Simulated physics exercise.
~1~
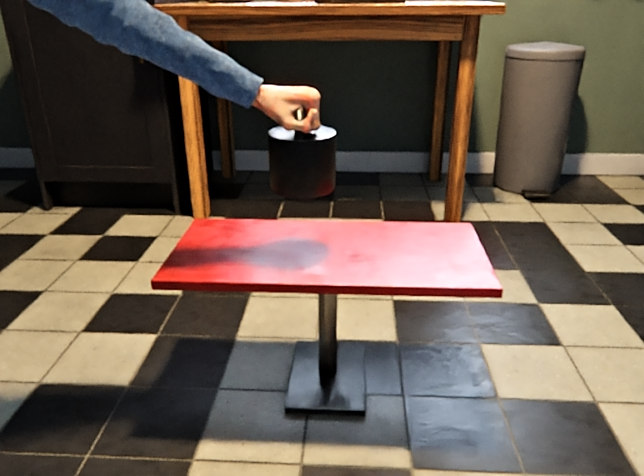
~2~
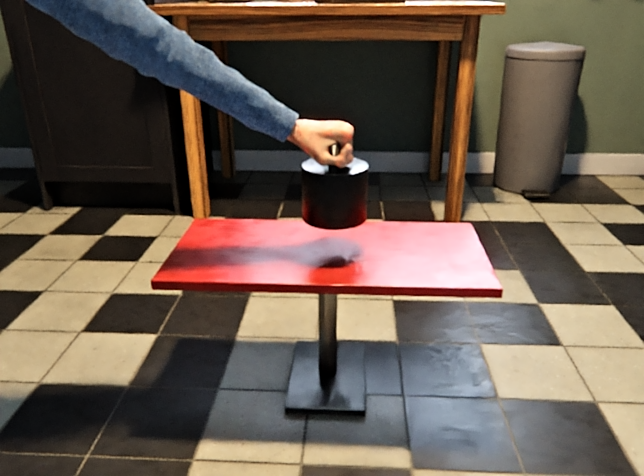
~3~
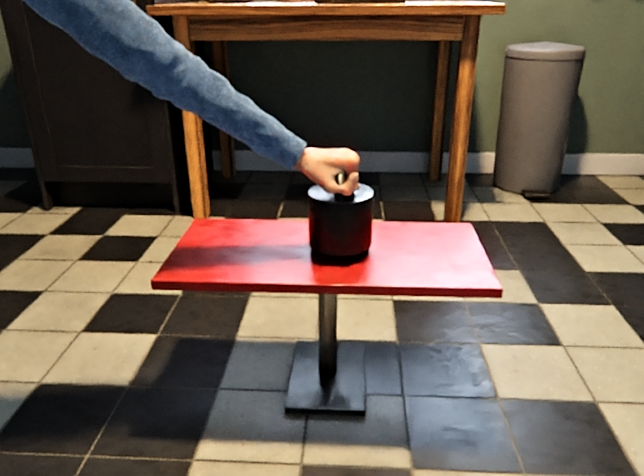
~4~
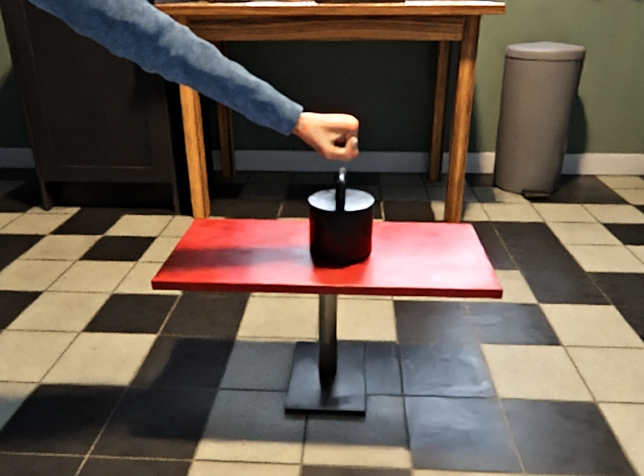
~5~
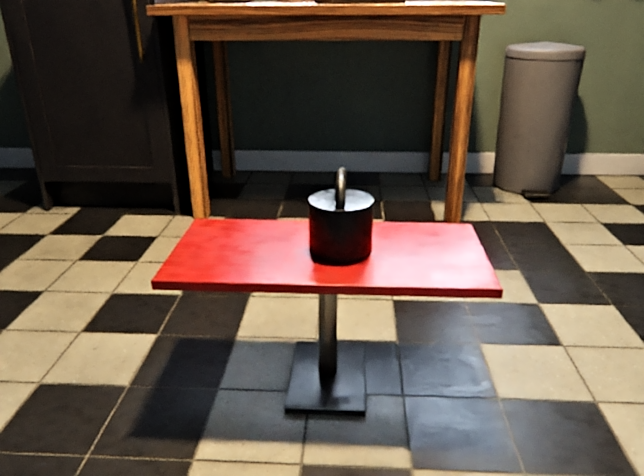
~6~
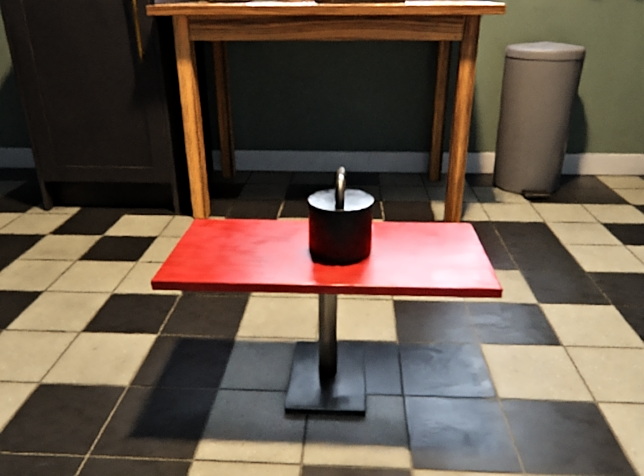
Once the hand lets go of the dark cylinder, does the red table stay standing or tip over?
The red table stays standing, with its base flat on the floor and the cylinder resting on top.
